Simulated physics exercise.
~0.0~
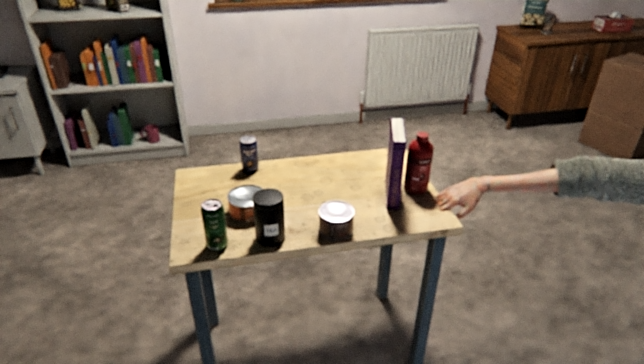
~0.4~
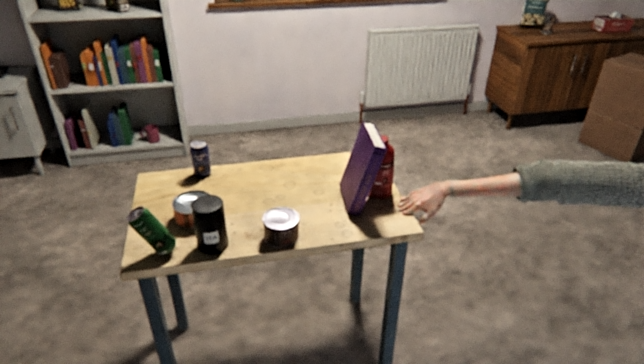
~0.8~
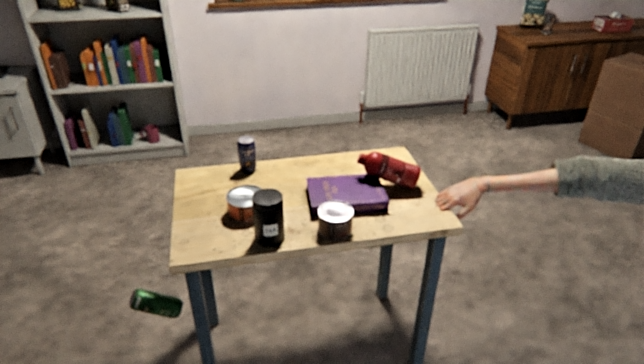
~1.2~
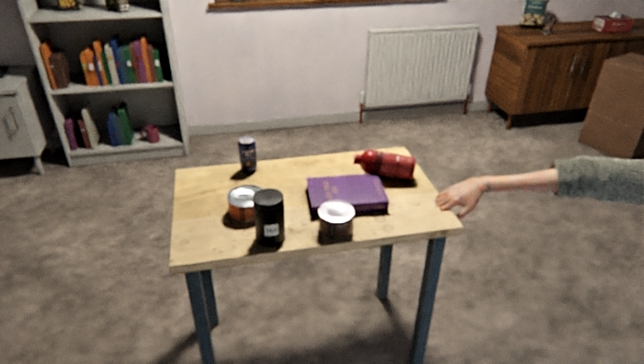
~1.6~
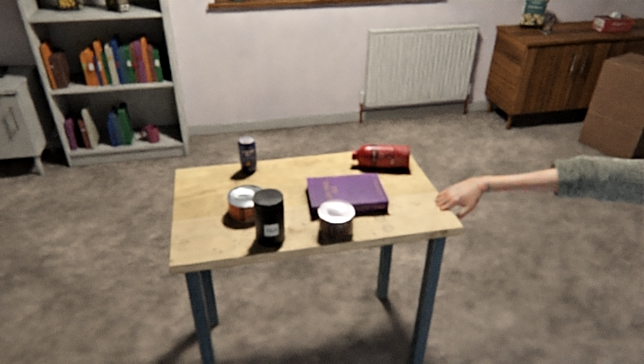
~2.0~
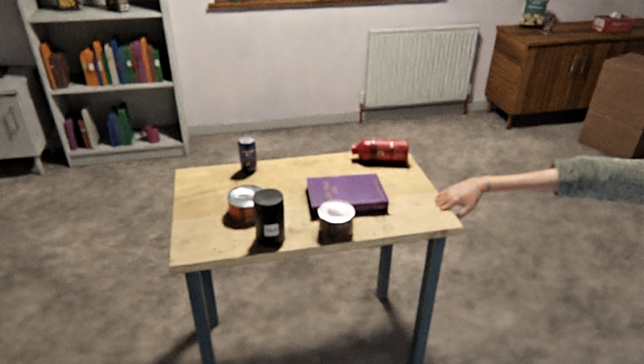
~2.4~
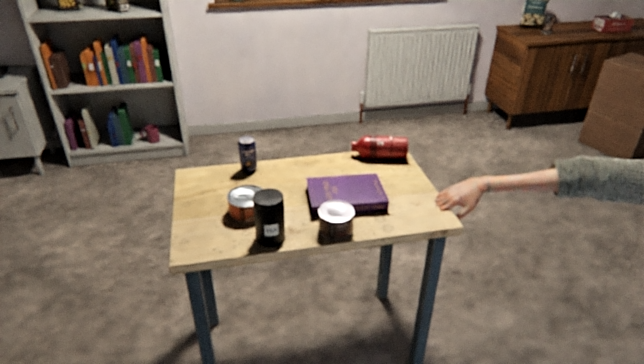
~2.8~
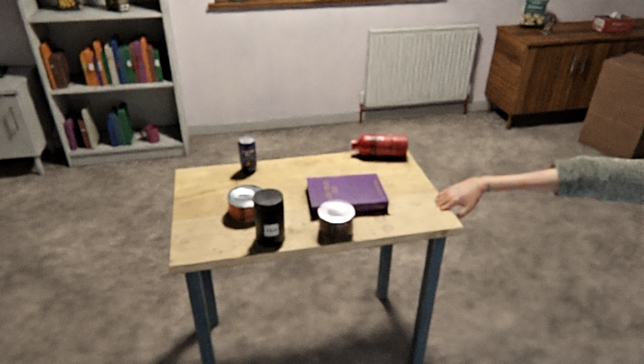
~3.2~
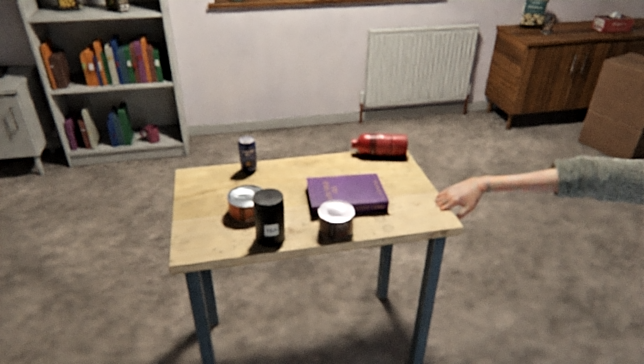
Small table jerking left and back beside an outstretched hand, green can falling off, purple book and red bottle toppling onto the tabletop.
